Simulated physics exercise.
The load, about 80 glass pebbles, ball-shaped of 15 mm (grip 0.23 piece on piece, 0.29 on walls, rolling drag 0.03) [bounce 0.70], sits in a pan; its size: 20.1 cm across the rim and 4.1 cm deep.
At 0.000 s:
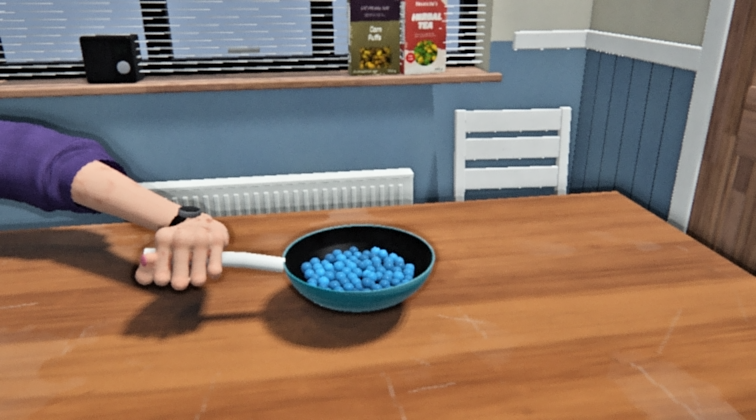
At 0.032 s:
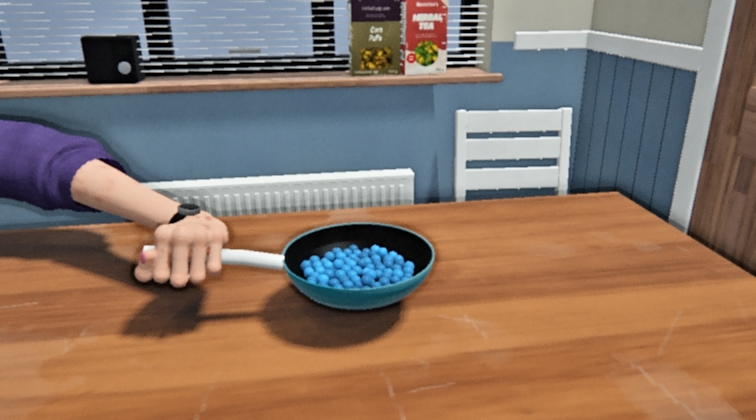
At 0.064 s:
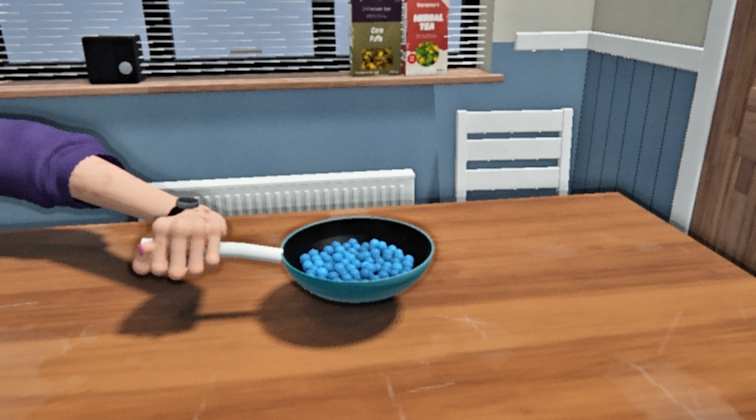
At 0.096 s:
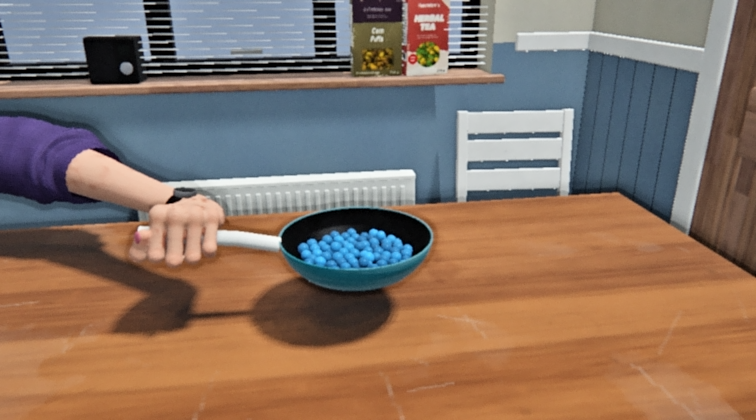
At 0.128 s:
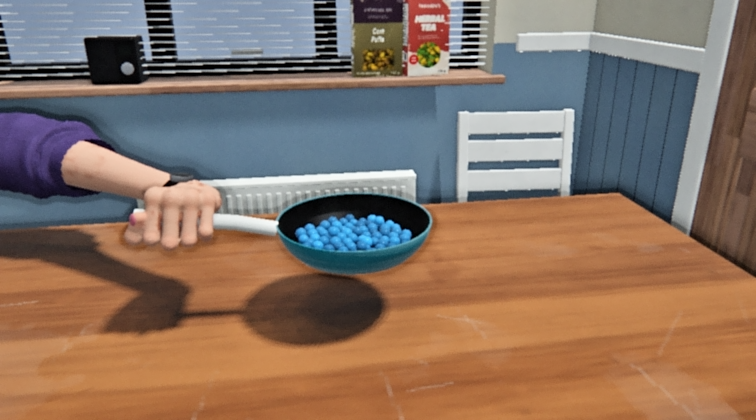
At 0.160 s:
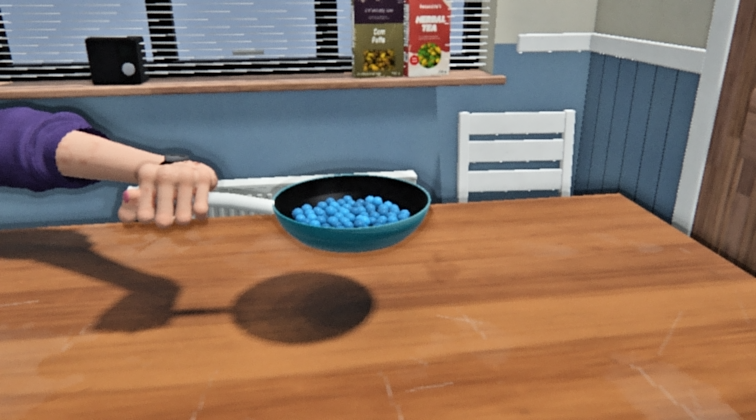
The clip opens on a teal frying pan of small blue balls resting low over a wooden table, its white handle gripped by a hand in a purple sleeve. The hand raises the pan, slowly at first and then faster, keeping it level as its shadow separates beneath it and the balls stay heaped inside.
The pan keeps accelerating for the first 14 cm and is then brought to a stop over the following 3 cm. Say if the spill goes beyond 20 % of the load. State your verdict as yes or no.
Verdict: No.
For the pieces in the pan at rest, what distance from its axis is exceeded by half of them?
Estimate: Close to 5.0 cm.
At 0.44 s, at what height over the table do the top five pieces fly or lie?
About 25 cm.
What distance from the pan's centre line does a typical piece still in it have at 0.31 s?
Roughly 5.5 cm from the centre line.
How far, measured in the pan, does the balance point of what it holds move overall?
The centre of the load shifts around 0.5 cm.
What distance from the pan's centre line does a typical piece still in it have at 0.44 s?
Value: About 5.0 cm.
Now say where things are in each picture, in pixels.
In the first frame, pan at (360, 296); tilt 0 degrees; moved 0.0 cm; top of the load at (366, 255).
In the second frame, pan at (359, 293); tilt 0 degrees; moved 0.3 cm; top of the load at (366, 253).
In the third frame, pan at (358, 286); tilt 0 degrees; moved 1.3 cm; top of the load at (365, 247).
In the fourth frame, pan at (357, 274); tilt 0 degrees; moved 2.9 cm; top of the load at (364, 237).
In the fifth frame, pan at (355, 256); tilt 0 degrees; moved 5.1 cm; top of the load at (363, 223).
In the sixth frame, pan at (352, 233); tilt 0 degrees; moved 8.0 cm; top of the load at (361, 204). Its speed is now 1.01 m/s.
After 0.31 s, pan 100 %; middle of the pieces not yet landed near (337, 114).
After 0.44 s, pan 100 %; middle of the pieces not yet landed near (327, 147).
Then, at 0.55 s, pan 100 %; middle of the pieces not yet landed near (333, 147).
Then, at 0.66 s, pan 100 %; middle of the pieces not yet landed near (340, 153).
In the end, at 1.2 s, pan 100 %.
